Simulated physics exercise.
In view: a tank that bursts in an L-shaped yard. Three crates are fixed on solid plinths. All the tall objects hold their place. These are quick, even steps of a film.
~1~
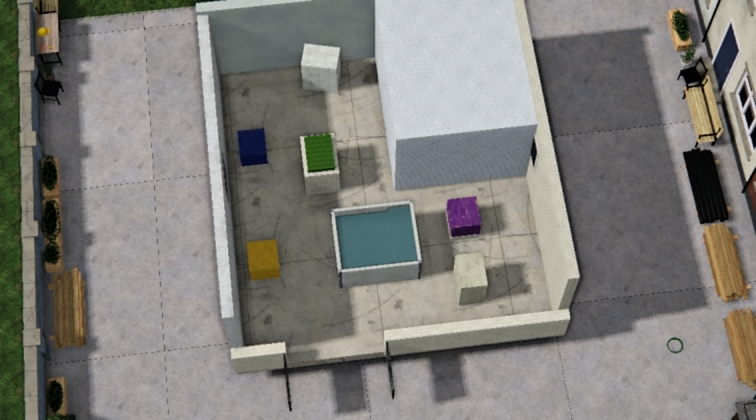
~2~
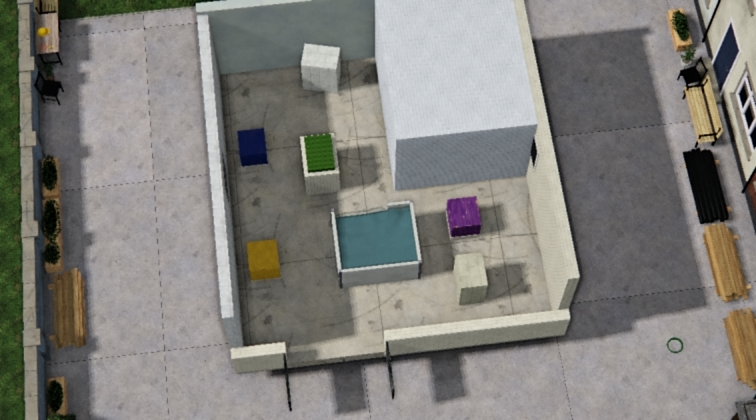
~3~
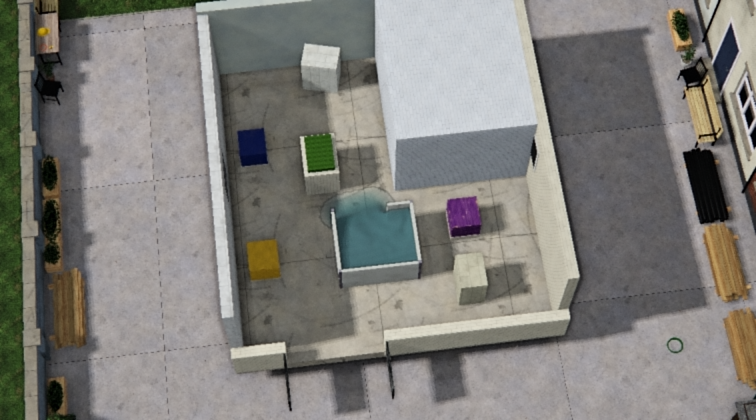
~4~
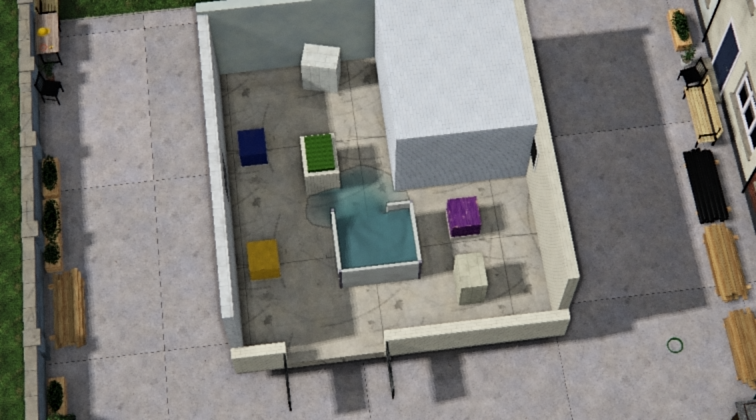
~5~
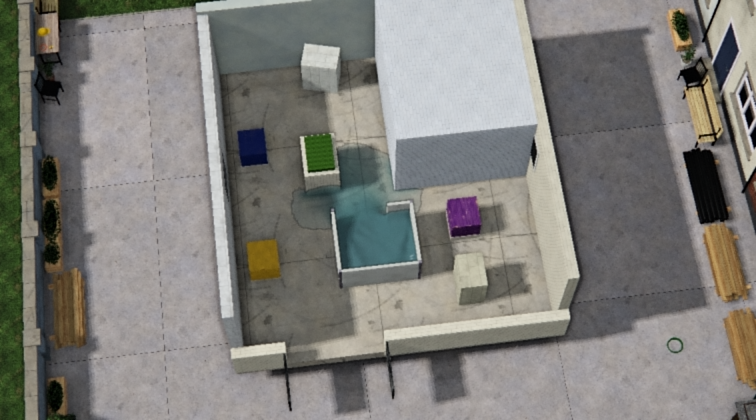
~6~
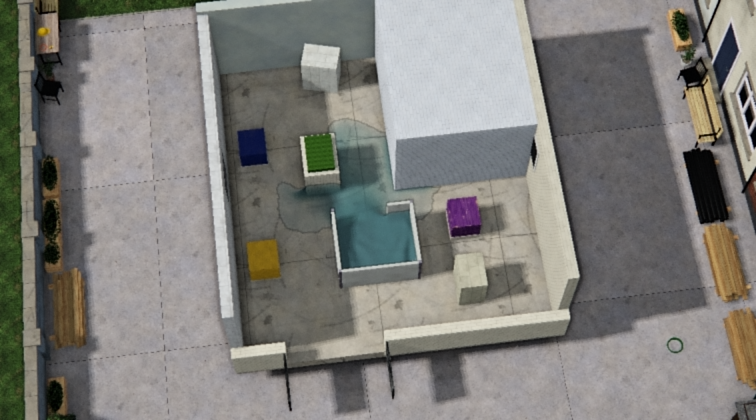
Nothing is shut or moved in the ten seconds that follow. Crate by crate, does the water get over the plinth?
In the end: The yellow crate gets wet; the purple crate stays dry; the blue crate gets wet.
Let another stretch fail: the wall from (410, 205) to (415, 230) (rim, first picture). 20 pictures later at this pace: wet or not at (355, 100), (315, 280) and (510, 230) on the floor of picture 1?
In that order: Not flooded, dry, wet.
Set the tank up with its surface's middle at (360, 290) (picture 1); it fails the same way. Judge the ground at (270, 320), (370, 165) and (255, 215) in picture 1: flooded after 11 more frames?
In that order: Free of water, covered, wet.
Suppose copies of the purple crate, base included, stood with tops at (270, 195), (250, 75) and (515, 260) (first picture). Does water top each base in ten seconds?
In turn: Ends up wet, is soaked, remains dry.
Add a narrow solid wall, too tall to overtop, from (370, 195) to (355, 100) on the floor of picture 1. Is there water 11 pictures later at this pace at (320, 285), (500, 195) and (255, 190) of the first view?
As listed: No water, under water, covered.
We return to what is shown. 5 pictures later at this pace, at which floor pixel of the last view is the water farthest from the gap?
At about (372, 59).
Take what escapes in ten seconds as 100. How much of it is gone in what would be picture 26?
Near 0 in a hundred.
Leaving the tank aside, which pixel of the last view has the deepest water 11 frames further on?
At about (314, 66).
A moment on, water covers 30 % of the floor; the yellow crate water round its plinth, the purple crate water round its plinth, the blue crate water round its plinth.
Next, water covers 40 % of the floor; the yellow crate water round its plinth, the purple crate water round its plinth, the blue crate water round its plinth.
Then, water covers 50 % of the floor; the yellow crate water round its plinth, the purple crate water round its plinth, the blue crate water round its plinth.
Later, water covers 60 % of the floor; the yellow crate water round its plinth, the purple crate water round its plinth, the blue crate water round its plinth.
In the end, water covers 80 % of the floor; the yellow crate was topped, the purple crate stayed above the water, the blue crate was topped.
